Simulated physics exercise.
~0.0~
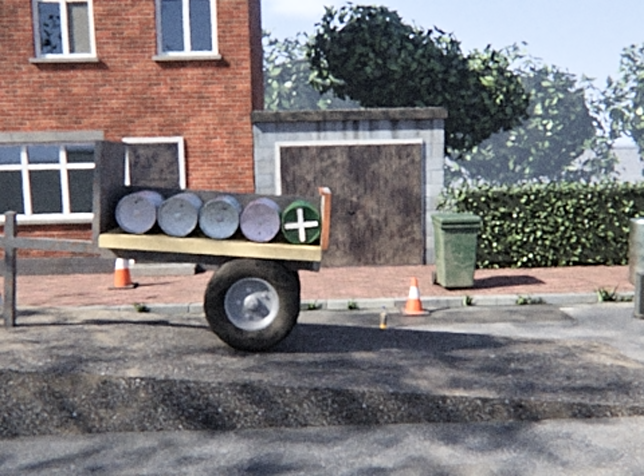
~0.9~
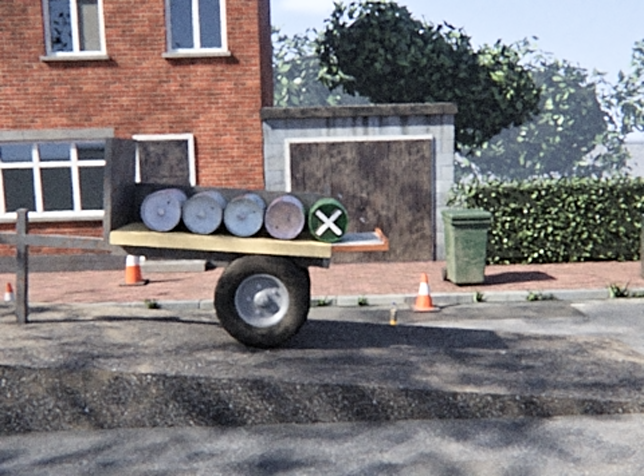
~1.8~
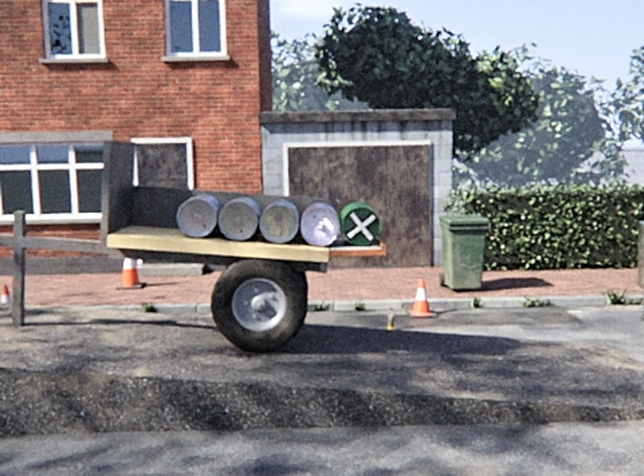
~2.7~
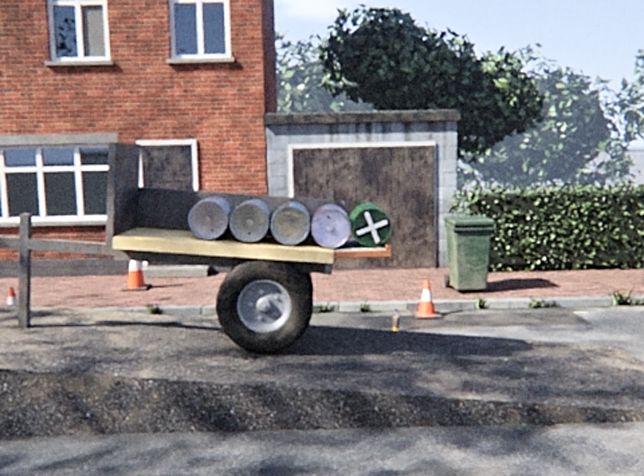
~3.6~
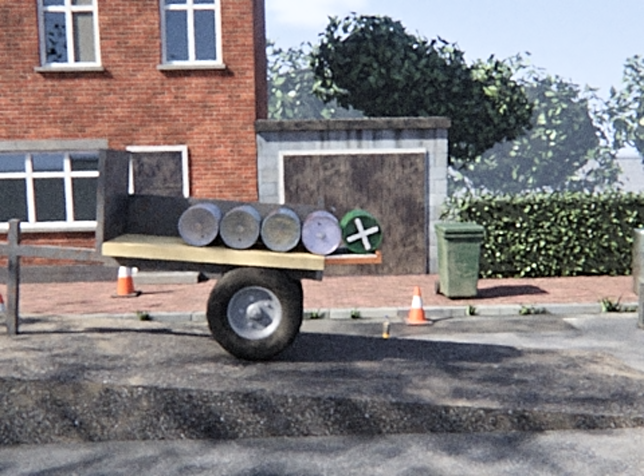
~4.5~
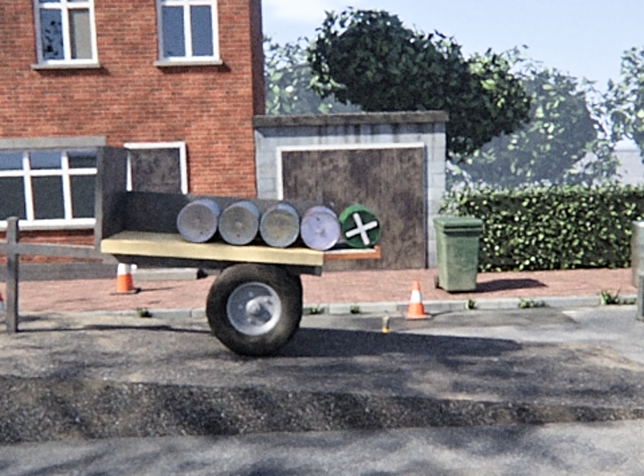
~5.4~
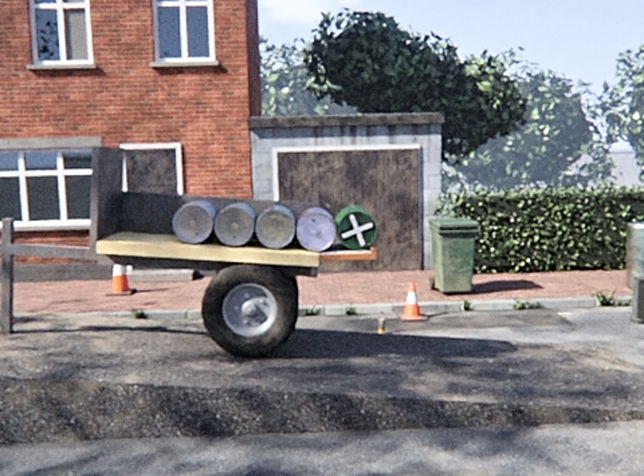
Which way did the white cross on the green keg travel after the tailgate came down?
It travelled to the right, turning along with the green keg as it rolled onto the lowered gate.
